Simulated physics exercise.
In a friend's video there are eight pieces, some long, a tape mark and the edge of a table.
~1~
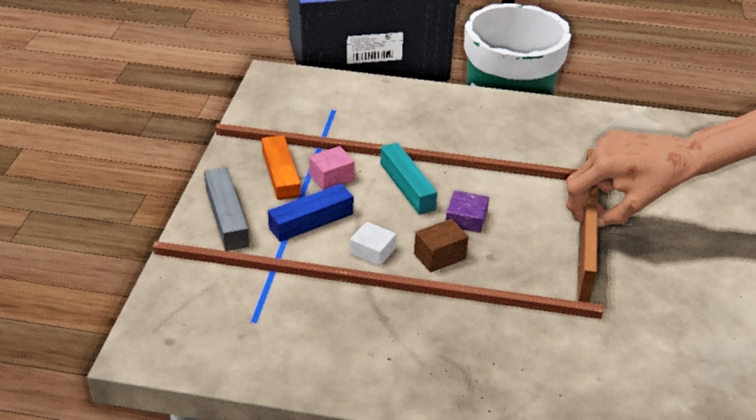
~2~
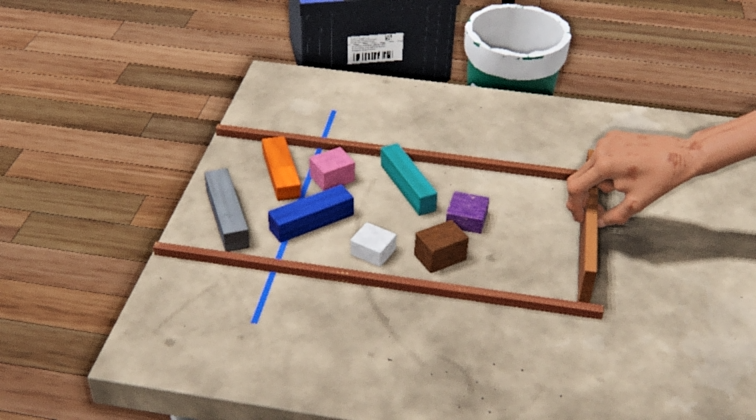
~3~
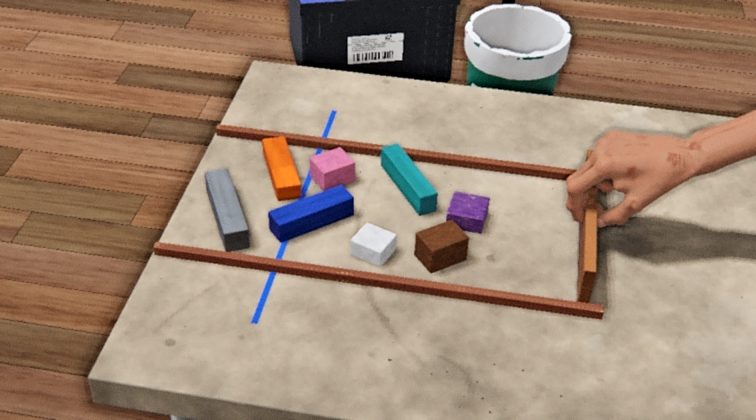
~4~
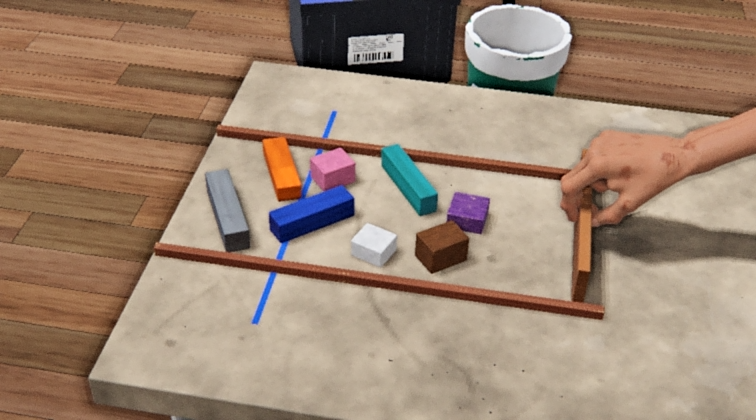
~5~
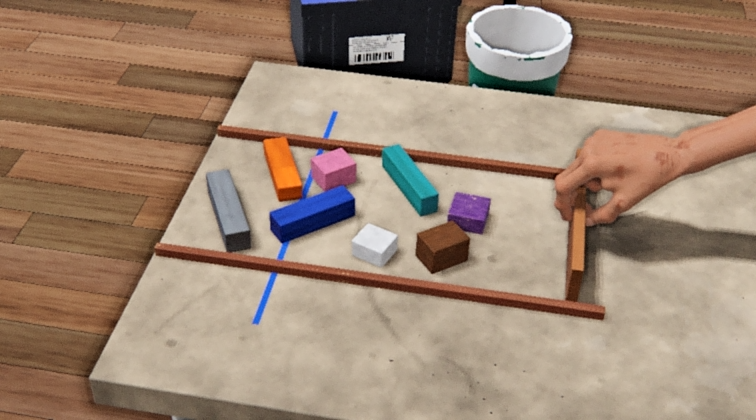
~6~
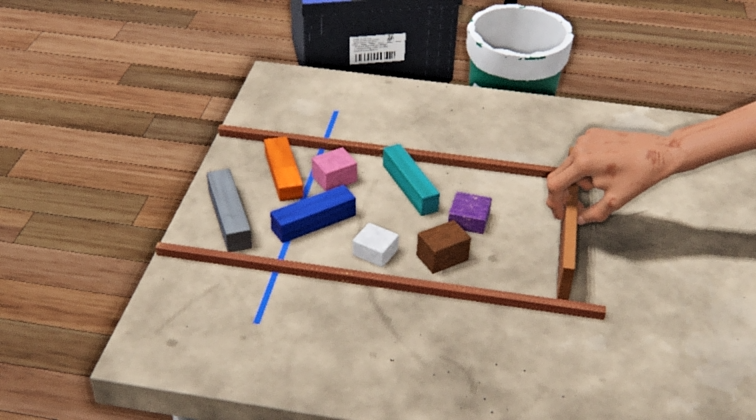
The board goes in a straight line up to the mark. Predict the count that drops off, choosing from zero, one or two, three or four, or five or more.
The count is zero.
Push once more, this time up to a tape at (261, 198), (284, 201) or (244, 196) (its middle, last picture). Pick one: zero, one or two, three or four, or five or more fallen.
Trial 1 - either one or two; trial 2 - just one or two; trial 3 - either three or four.
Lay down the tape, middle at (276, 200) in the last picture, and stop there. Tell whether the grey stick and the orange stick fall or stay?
Note: Grey stick does not last; orange stick lasts.
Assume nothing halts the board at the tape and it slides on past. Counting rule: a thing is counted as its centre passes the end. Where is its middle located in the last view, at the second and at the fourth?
At (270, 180) for the second, at (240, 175) for the fourth.
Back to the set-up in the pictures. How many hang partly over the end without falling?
Answer: 1.
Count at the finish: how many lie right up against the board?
The count in contact is 3.
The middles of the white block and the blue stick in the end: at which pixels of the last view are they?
They finish at roughly (239, 230) and (226, 205) respectively.
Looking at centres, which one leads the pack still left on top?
It's the grey stick.
A little later, none off yet; grey stick at rest near (229, 209); orange stick at rest near (283, 168); blue stick at rest near (314, 213).
Next, none off yet; grey stick shifted a little near (212, 209); orange stick shifted a little near (263, 167); blue stick shifted about its own width near (263, 210).
When it is over, the number that fall off is zero.
